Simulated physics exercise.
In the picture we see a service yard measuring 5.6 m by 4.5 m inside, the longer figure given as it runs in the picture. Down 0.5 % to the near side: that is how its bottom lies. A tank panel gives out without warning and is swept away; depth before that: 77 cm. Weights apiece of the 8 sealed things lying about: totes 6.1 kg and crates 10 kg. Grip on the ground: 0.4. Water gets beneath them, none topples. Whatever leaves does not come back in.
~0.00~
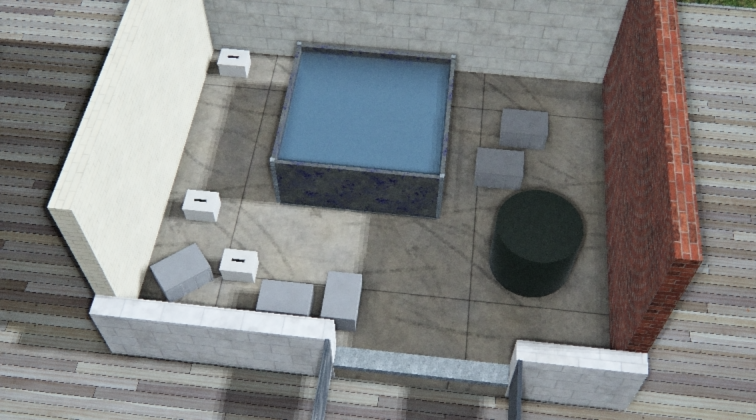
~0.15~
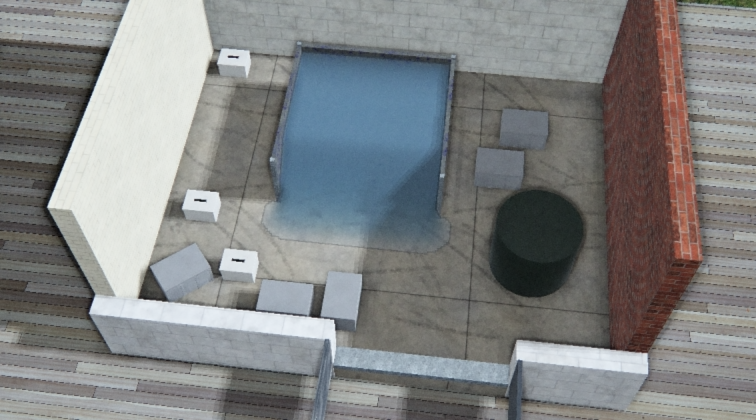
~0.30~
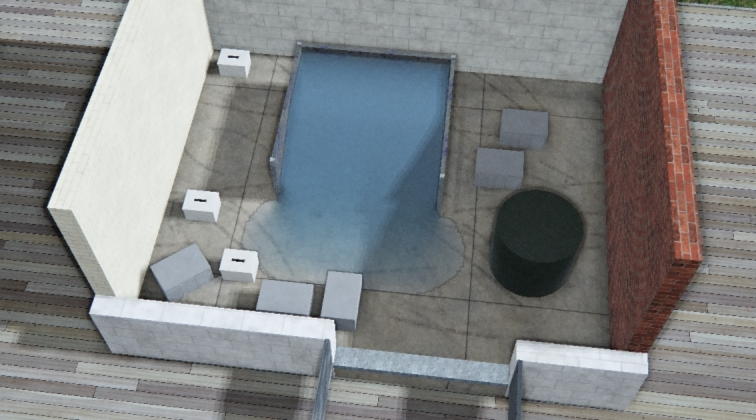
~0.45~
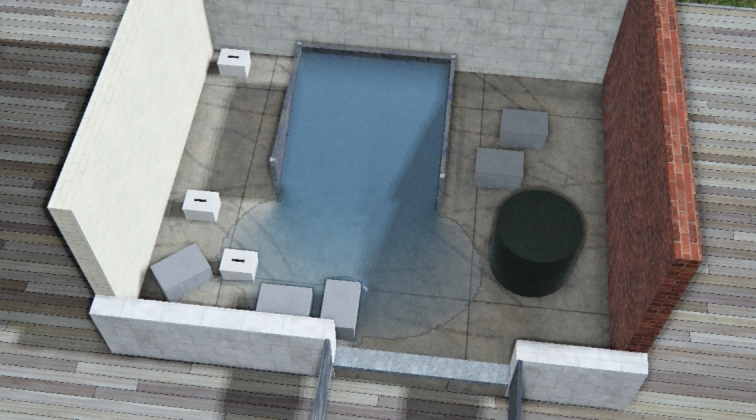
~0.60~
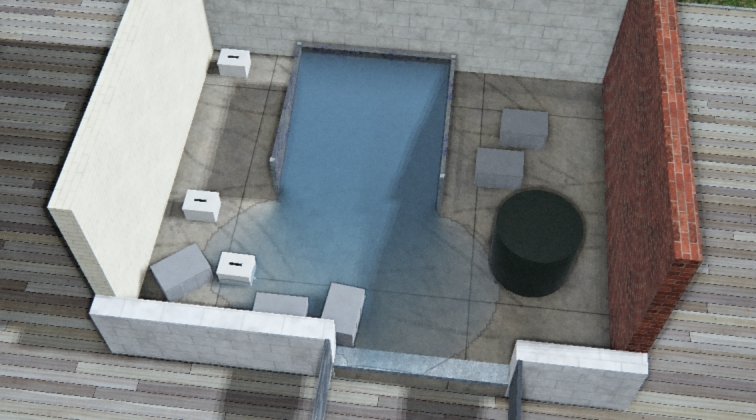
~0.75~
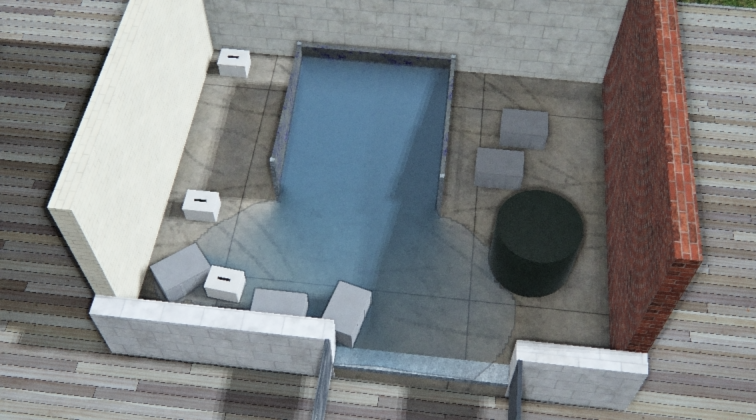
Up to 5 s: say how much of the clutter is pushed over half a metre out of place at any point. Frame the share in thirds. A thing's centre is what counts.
It is a third or more but does not reach two thirds.
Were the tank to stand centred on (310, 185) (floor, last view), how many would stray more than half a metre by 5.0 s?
That gives 6 of them.
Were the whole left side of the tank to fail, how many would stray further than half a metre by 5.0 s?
Then the count would be 6.
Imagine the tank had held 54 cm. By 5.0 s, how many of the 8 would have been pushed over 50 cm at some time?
5.
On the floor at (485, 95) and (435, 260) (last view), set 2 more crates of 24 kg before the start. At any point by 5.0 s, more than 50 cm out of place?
One by one I'd say not that far and farther than that.
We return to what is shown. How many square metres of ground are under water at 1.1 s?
Near 12 m2 in all.
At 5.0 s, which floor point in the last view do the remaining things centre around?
(354, 113).
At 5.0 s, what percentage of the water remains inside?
Roughly 56 percent.
After 1.1 s 1 of 8 are over 50 cm from their spots; 3 afloat.
After 2.2 s 4 of 8 are over 50 cm from their spots; 3 afloat.
After 3.5 s 5 of 8 are over 50 cm from their spots; 5 afloat.
After 5.0 s 5 of 8 are over 50 cm from their spots, and 5 have been at some point; 5 afloat.
